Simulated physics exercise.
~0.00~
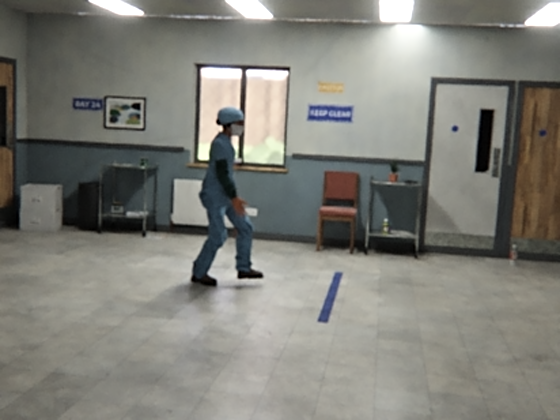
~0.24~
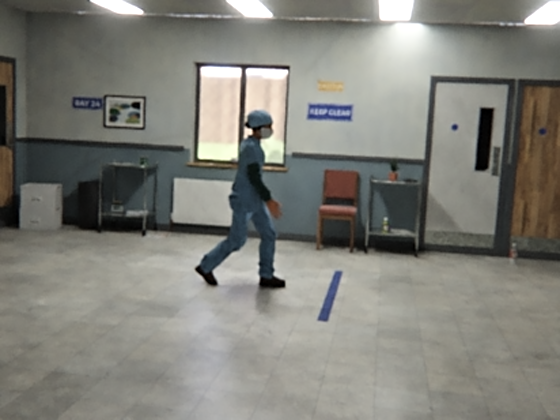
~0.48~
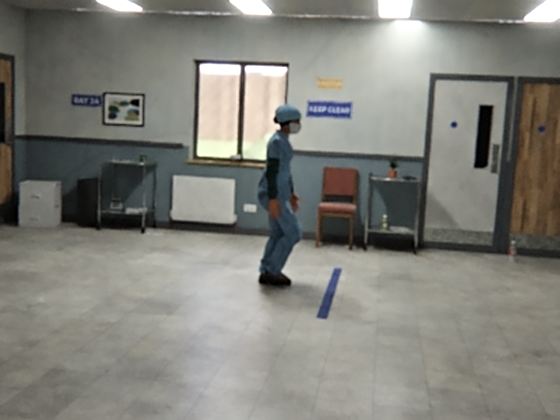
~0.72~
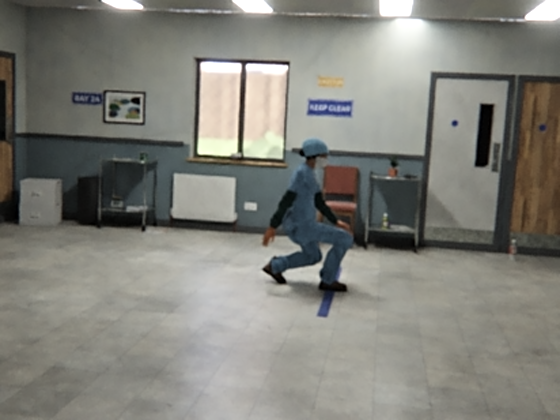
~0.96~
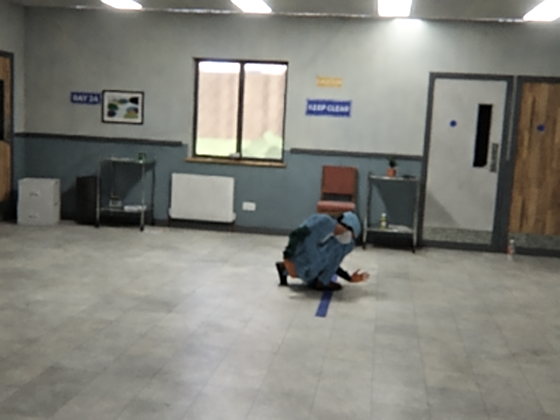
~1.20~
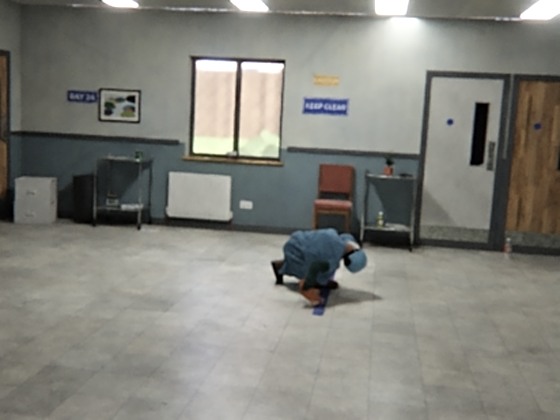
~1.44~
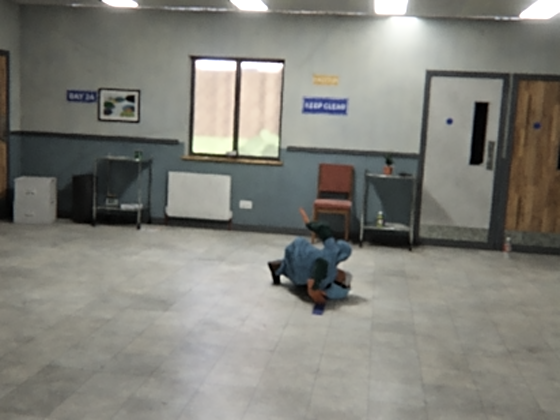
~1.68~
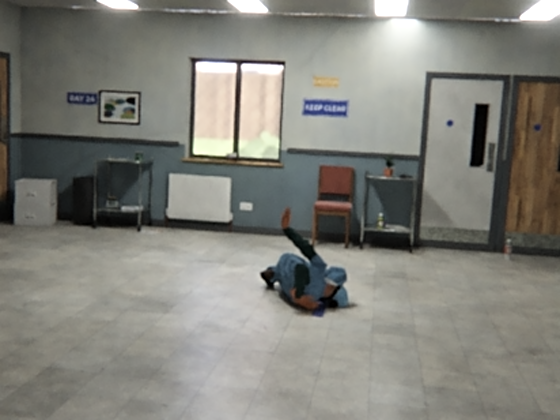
A person in blue scrubs, a cap and a face mask walks from left to right across a grey-floored room, towards a blue strip on the floor. Close to the strip, the walker draws upright, then the knees bend and the body sinks into a deep crouch. The walker folds forward, head and hands dropping low over the strip. The body then rolls over near the floor as one arm swings upward. At the last, the walker is down in a heap by the strip, an arm still raised, with the hips stopping short of it.
